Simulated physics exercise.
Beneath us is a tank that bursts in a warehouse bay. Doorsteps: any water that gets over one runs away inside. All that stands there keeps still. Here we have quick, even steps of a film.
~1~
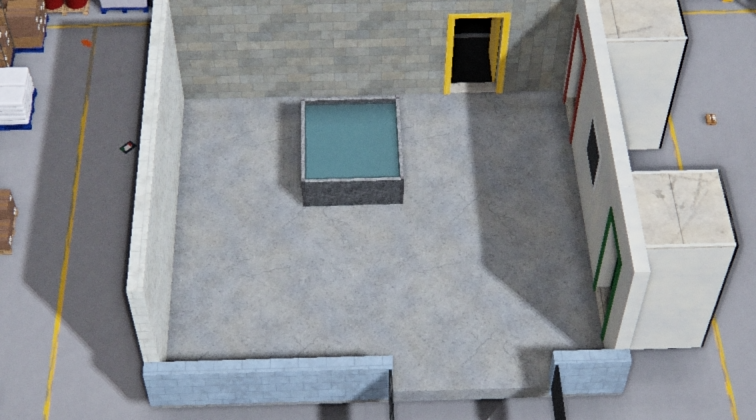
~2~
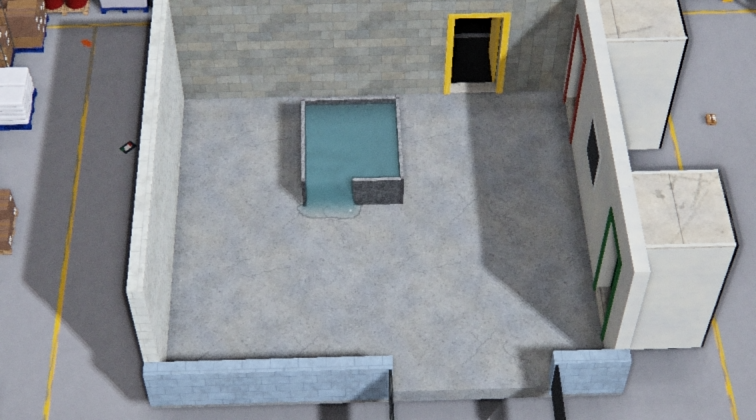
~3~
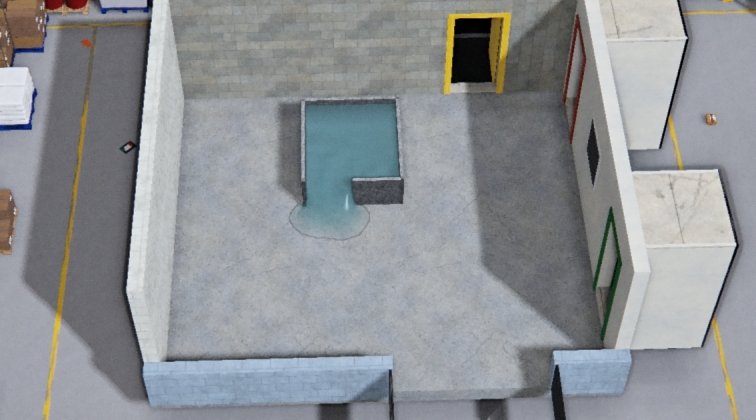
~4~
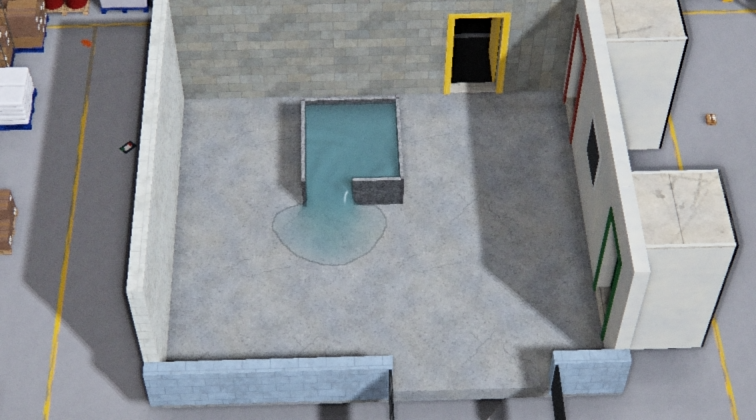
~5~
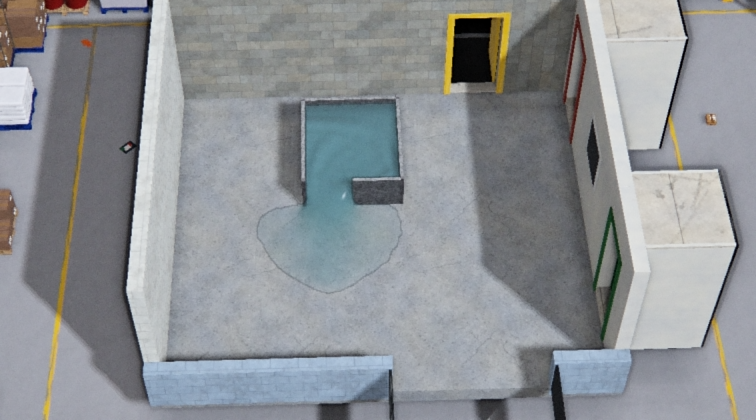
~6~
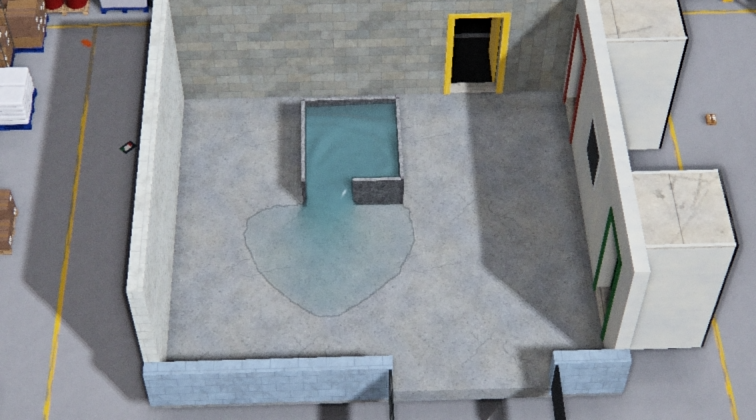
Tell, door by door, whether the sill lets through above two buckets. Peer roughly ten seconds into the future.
Outcome: The red door never exceeds two buckets; the green door never exceeds two buckets; the yellow door never exceeds two buckets.
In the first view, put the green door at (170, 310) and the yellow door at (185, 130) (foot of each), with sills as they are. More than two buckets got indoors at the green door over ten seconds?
The green door falls short.
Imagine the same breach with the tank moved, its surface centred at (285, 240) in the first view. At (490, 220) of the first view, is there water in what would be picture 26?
Untouched.
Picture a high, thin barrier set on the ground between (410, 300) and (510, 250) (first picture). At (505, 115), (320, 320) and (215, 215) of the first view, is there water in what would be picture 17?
The first spot is untouched, the second swamped, the third untouched.
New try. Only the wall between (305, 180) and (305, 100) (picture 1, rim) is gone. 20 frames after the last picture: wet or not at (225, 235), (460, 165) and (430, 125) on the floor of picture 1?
Submerged, bone-dry, bone-dry.
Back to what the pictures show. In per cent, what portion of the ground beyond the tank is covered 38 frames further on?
My estimate is close to 50 per cent.
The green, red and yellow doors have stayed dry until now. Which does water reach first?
I'd go with the green one.
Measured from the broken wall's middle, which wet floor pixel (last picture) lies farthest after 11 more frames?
Somewhere near (166, 385).
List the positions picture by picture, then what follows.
In the first frame, the water tank at (352, 141) is whole and still.
In the second frame, water pours out at (330, 197) and has run to (357, 211).
In the third frame, water pours out at (330, 197) and has run to (354, 232).
In the fourth frame, water pours out at (330, 198) and has run to (345, 260).
In the fifth frame, water pours out at (330, 197) and has run to (324, 288).
In the sixth frame, water pours out at (330, 197) and has run to (318, 311).
A moment on, water covers 25 % of the floor; the red door not reached, the green door not reached, the yellow door not reached.
Next, water covers 35 % of the floor; the red door not reached, the green door not reached, the yellow door not reached.
Then, water covers 40 % of the floor; the red door not reached, the green door not reached, the yellow door not reached.
Later, water covers 50 % of the floor; the red door not reached, the green door wet at the sill, nothing in, the yellow door not reached.
In the end, water covers 75 % of the floor; the red door not reached, the green door wet at the sill, nothing in, the yellow door not reached.
